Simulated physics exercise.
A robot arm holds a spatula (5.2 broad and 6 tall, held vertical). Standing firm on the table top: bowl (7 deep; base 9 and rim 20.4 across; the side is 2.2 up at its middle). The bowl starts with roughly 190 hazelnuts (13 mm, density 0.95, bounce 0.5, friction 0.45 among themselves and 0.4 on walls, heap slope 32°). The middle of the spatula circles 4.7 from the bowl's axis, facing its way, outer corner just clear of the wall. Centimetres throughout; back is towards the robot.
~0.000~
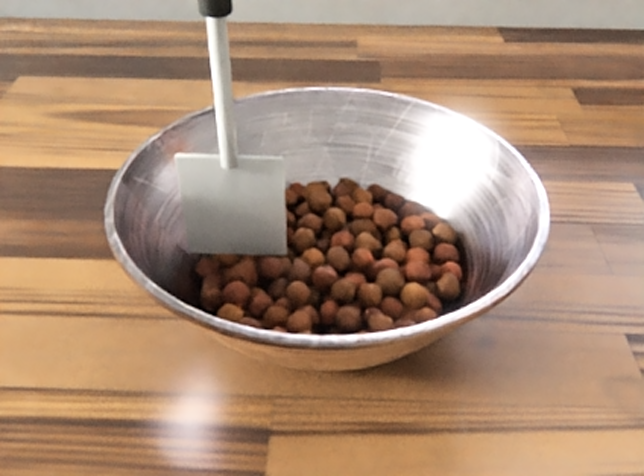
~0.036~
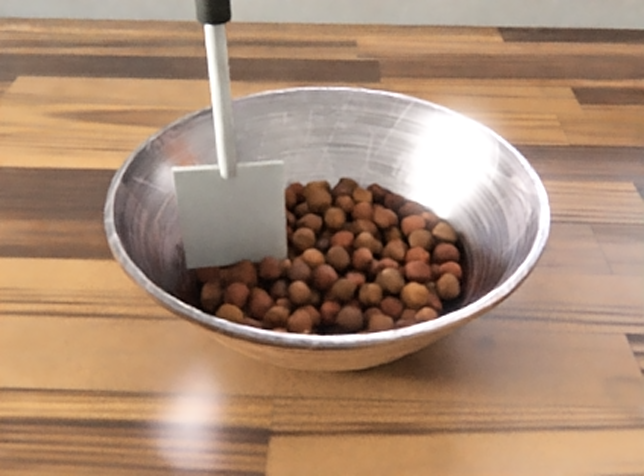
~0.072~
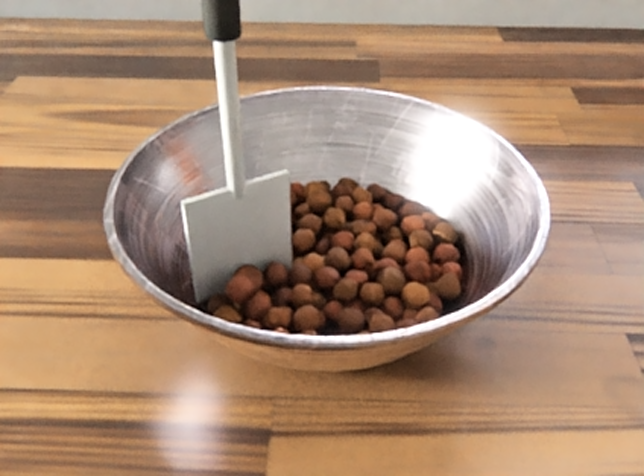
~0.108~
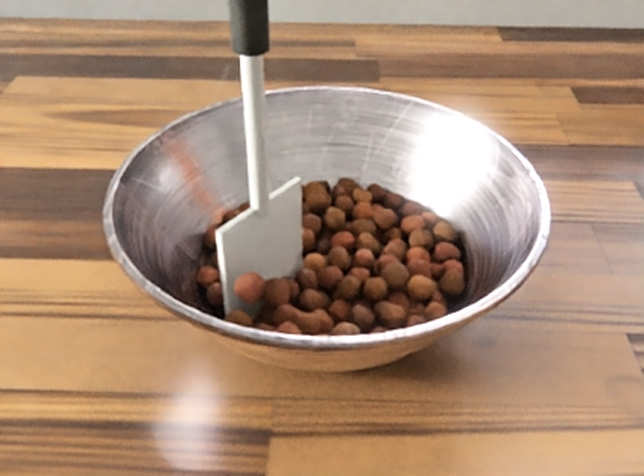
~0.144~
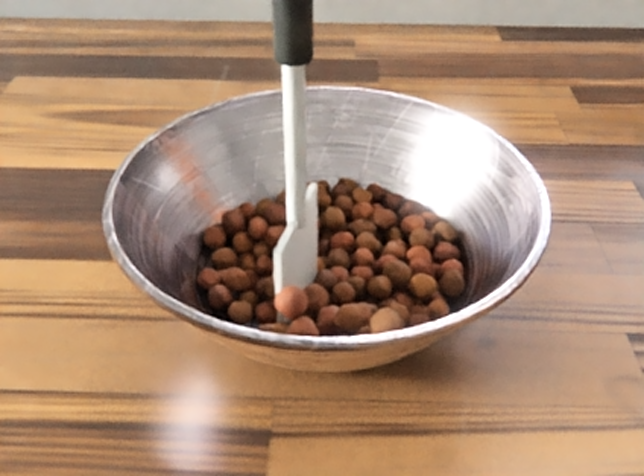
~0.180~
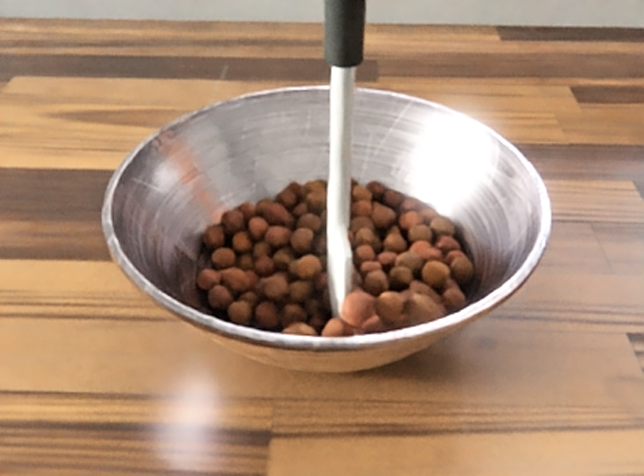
On a striped wooden table top, a pale spatula with a black handle dipped into a metal bowl of hazelnuts, turned edge-on and swept to the right through them, pushing some along the near side.
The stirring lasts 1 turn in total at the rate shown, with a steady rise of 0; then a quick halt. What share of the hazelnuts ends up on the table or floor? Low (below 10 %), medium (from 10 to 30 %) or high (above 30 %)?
Answer: Low; below 10 % of the hazelnuts finish on the table or floor.
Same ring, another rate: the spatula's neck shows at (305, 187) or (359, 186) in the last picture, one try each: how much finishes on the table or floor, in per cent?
About 0 and 5 per cent.
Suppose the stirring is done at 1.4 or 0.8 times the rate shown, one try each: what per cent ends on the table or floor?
About 15 and 0 per cent.
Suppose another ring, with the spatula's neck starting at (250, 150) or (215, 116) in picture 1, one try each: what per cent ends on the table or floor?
About 0 and 5 per cent.
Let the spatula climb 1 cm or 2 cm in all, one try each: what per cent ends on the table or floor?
Some 0 and 0 per cent.
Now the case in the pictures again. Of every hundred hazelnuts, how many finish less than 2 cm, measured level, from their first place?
Roughly 15 per cent.
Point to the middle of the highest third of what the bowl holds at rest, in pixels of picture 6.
Near (250, 288).
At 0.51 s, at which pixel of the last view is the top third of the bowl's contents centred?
Around (245, 157).
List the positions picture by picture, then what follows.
The spatula neck at (227, 129), 0° round; upper third of the load around (344, 259), from x 210 to 450, top at y 190; 190 in the bowl, in the first picture.
The spatula neck at (225, 138), 10° round; upper third of the load around (344, 259), from x 210 to 450, top at y 190, in the second picture.
The spatula neck at (234, 157), 32° round; upper third of the load around (341, 266), from x 210 to 450, top at y 190, in the third picture.
The spatula neck at (259, 175), 54° round; upper third of the load around (343, 271), from x 210 to 450, top at y 190, in the fourth picture.
The spatula neck at (296, 186), 76° round; upper third of the load around (350, 272), from x 210 to 450, top at y 190, in the fifth picture.
The spatula neck at (340, 188), 98° round; upper third of the load around (376, 272), from x 210 to 460, top at y 185; 190 in the bowl, in the sixth picture.
After 0.34 s, 198° round, highest piece 9 above the table; 190 in the bowl.
After 0.51 s, 298° round, highest piece 9 above the table; 185 in the bowl, 3 on the table or floor, 2 in flight or on the tool.
After 0.79 s, 0° round, highest piece 5 above the table; 181 in the bowl, 9 on the table or floor.
After 1.49 s, 0° round, highest piece 5 above the table; 181 in the bowl, 9 on the table or floor.
In the end, 181 in the bowl, 9 on the table or floor. That is 5 % on the table or floor.
